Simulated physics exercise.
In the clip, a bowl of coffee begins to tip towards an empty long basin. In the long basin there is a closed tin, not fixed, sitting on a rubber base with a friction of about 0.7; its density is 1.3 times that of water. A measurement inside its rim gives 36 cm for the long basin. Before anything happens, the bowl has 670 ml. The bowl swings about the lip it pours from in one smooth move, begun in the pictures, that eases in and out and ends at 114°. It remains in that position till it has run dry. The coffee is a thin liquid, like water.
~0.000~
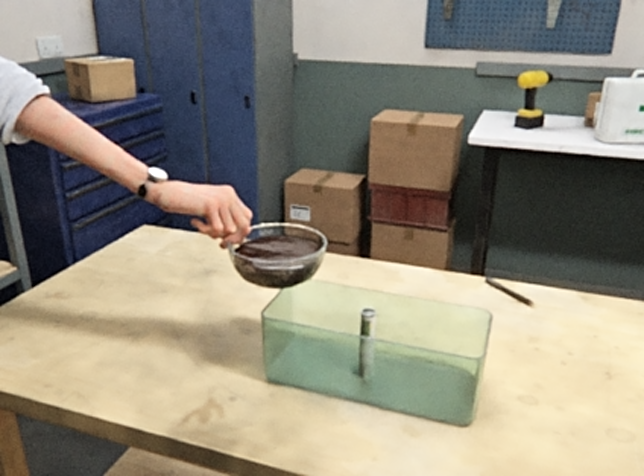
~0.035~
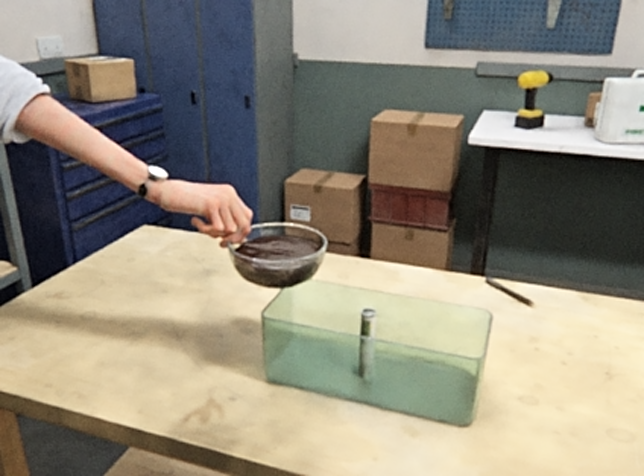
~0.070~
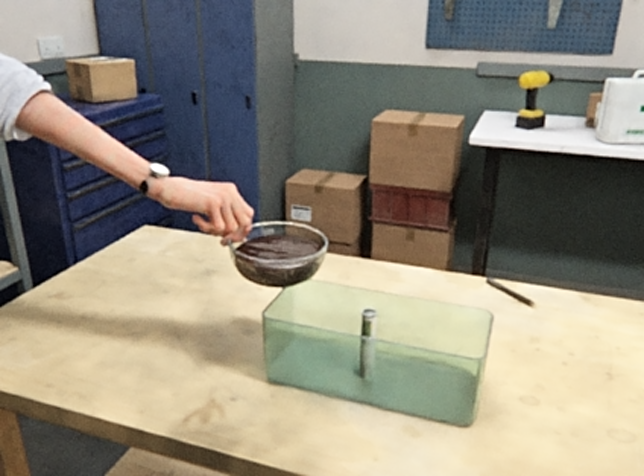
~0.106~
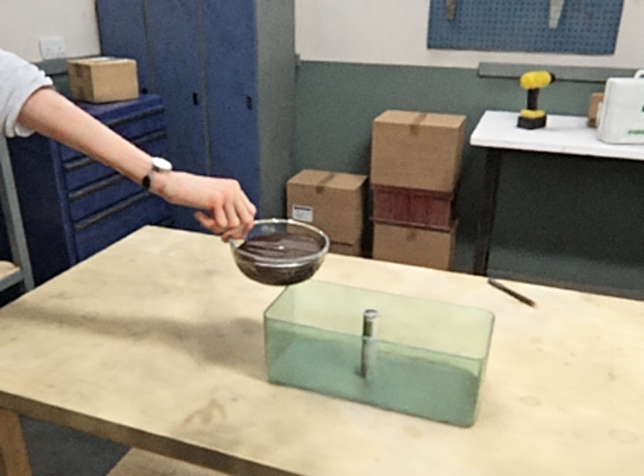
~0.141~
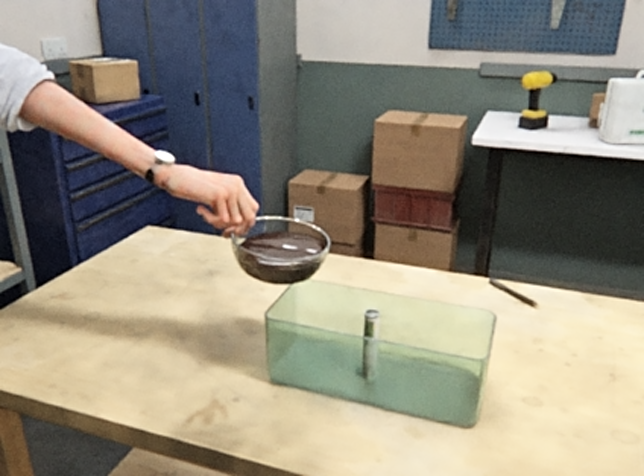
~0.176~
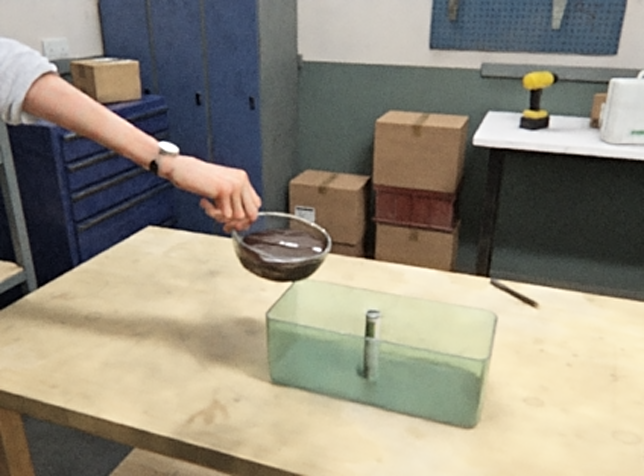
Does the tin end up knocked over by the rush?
No.
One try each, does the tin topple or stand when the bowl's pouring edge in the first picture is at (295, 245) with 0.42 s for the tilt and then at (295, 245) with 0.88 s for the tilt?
First it tips over; then it tips over.
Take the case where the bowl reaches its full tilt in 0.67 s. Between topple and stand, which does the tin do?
Outcome - the tin remains standing.
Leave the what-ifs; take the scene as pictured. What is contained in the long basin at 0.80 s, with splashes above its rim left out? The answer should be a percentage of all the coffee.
Some 92 per cent.
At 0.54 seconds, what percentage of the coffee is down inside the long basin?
7 %, roughly.
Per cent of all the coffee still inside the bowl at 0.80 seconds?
Around 0 in a hundred is still there.
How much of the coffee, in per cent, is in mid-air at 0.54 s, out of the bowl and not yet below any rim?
About 48 per cent.
Then, 0.54 s in, the tilt is 76° and 46 per cent is still to pour; the tin stands where it began.
Then, 0.80 s in, the tilt is 112° and 0 per cent is still to pour; the tin stands where it began.
Then, 1.08 s in, the tilt is 114° and 0 per cent is still to pour; the tin stands where it began.
Then, 1.38 s in, the tilt is 114° and 0 per cent is still to pour; the tin stands where it began.
Finally, the tin stands where it began.
